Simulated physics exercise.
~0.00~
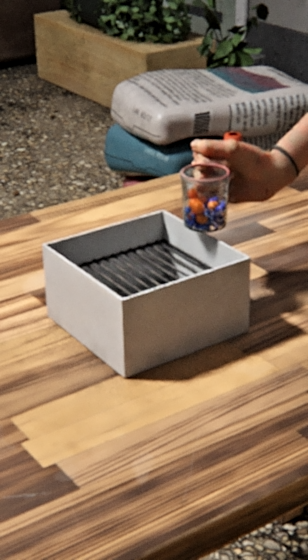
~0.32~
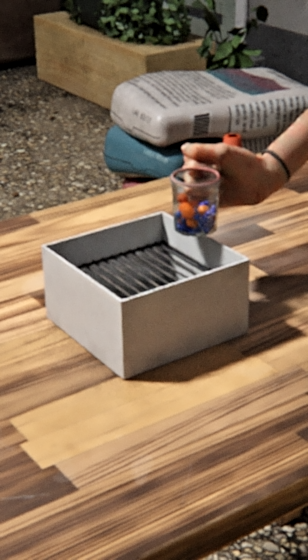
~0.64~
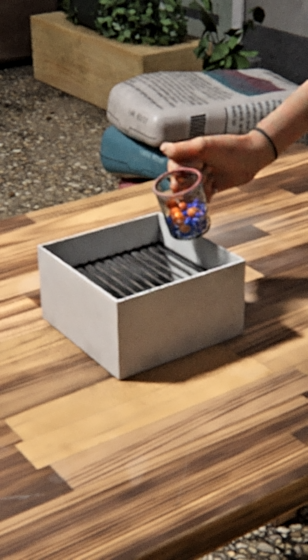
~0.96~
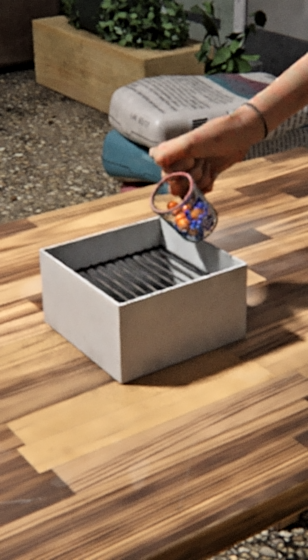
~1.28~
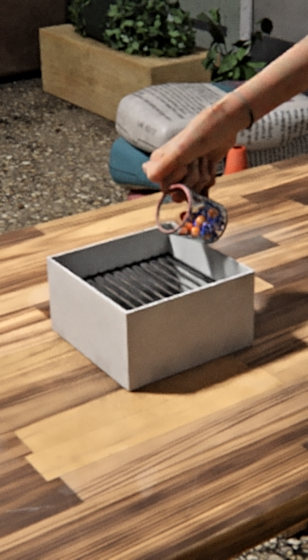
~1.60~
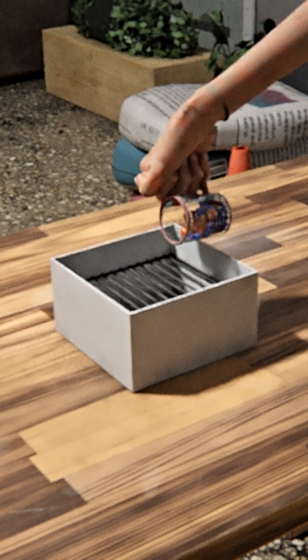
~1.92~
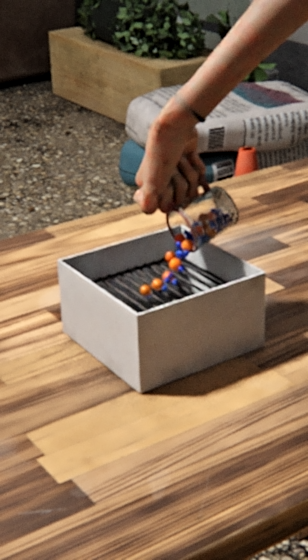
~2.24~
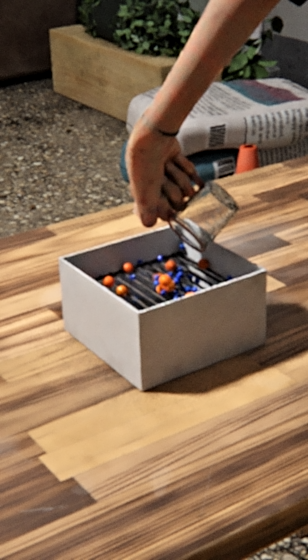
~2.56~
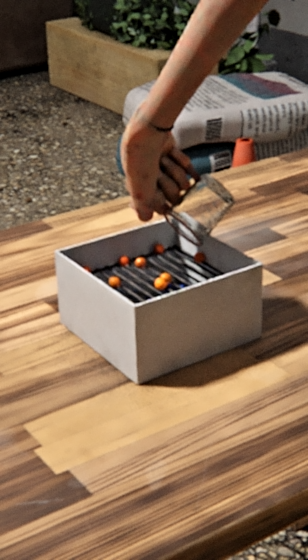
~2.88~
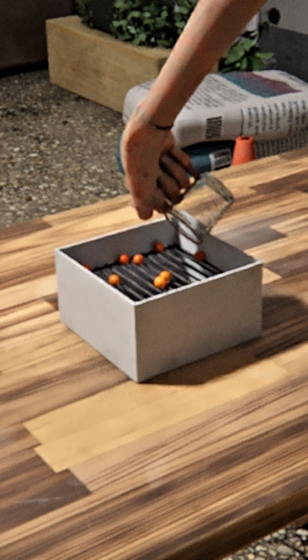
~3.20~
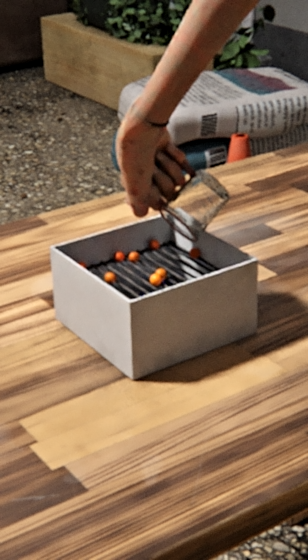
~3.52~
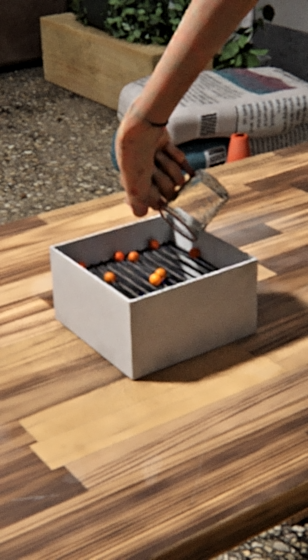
In the video, a hand tilts a clear cup of orange and blue beads over a gray box fitted with dark wires on a wooden table, pouring them out; the orange beads stay scattered on the wires while nearly all the blue ones drop out of sight.
